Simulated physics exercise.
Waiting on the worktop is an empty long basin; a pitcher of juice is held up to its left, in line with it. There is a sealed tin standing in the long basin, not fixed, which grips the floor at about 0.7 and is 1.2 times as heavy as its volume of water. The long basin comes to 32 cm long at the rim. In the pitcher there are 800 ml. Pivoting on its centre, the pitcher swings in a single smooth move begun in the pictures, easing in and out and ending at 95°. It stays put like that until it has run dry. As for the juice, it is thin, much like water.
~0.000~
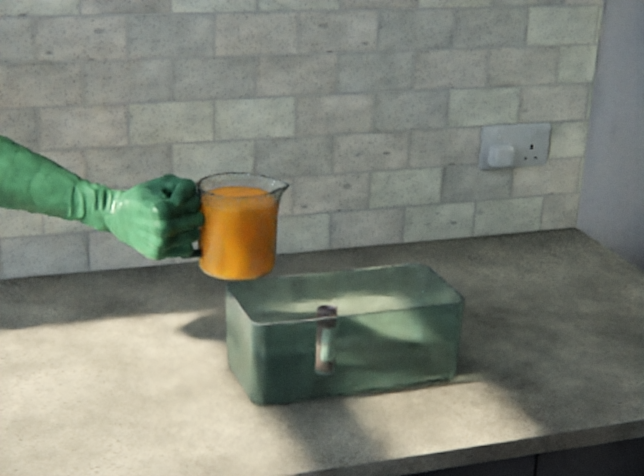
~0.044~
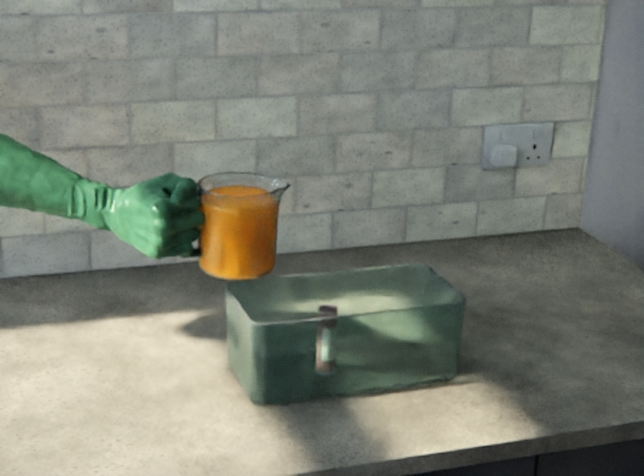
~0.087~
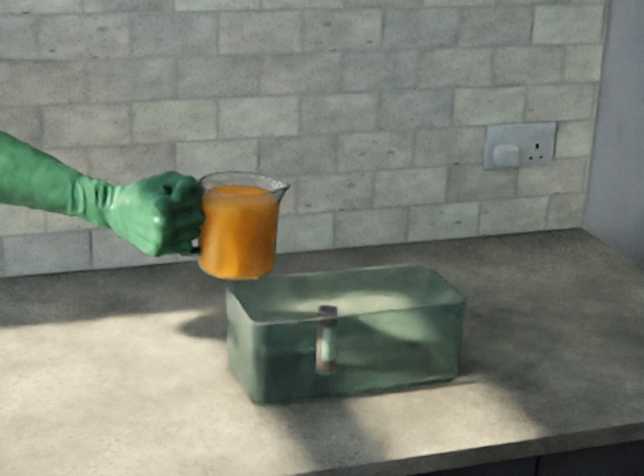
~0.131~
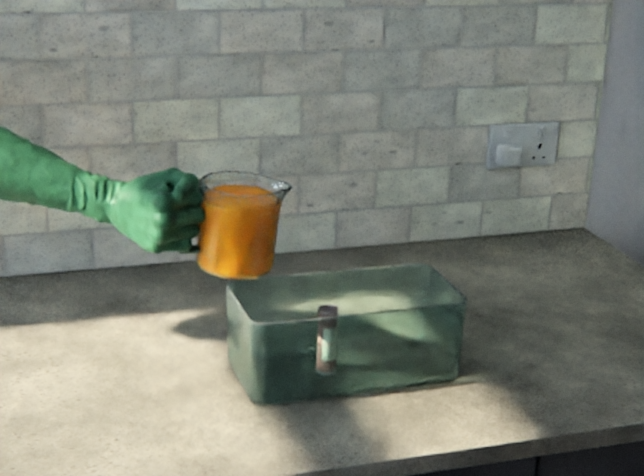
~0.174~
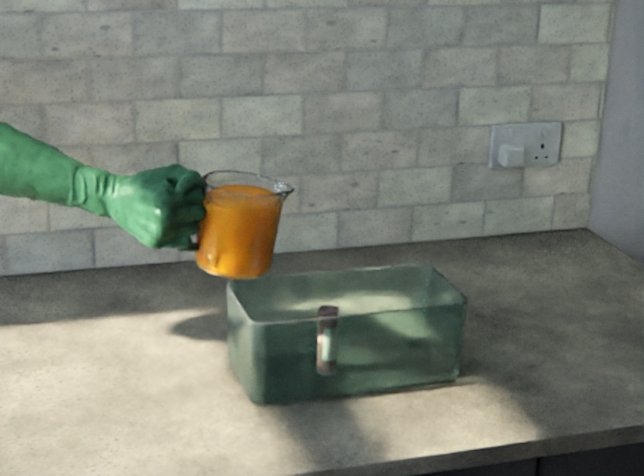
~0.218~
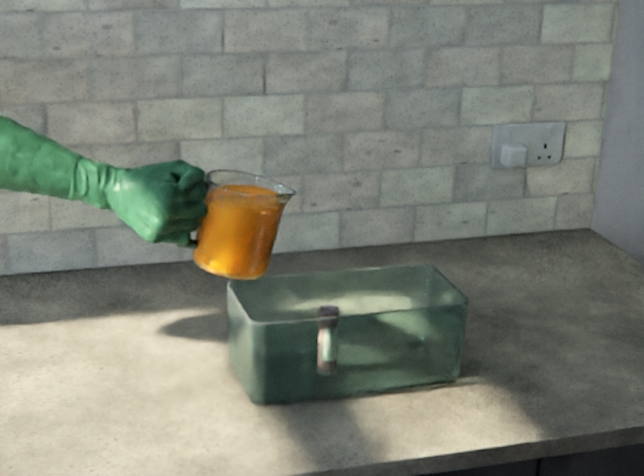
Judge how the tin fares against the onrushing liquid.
It gets bowled over.
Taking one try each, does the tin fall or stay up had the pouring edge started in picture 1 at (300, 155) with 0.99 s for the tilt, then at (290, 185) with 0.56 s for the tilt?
Try 1: Still standing; try 2: Tipped over.
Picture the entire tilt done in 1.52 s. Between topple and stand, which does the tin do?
In that case the tin overturns.
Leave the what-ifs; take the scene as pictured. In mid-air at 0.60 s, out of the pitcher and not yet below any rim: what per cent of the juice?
Around 14 in a hundred.
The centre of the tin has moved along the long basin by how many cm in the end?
Looks like roughly 7.0 cm in total.
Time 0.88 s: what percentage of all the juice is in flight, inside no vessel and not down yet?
In-air share: About 16 %.
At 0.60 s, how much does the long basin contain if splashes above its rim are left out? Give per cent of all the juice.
At that time the basin holds about 4 per cent of the liquid.
After 0.60 s the tilt is 63° and 82 per cent is still to pour; the tin stands where it began.
After 0.88 s the tilt is 92° and 35 per cent is still to pour; the tin stands where it began.
After 1.18 s the tilt is 95° and 8 per cent is still to pour; the tin leans 40°.
After 1.50 s the tilt is 95° and 2 per cent is still to pour; the tin lies on its side.
In the end the tin lies on its side.
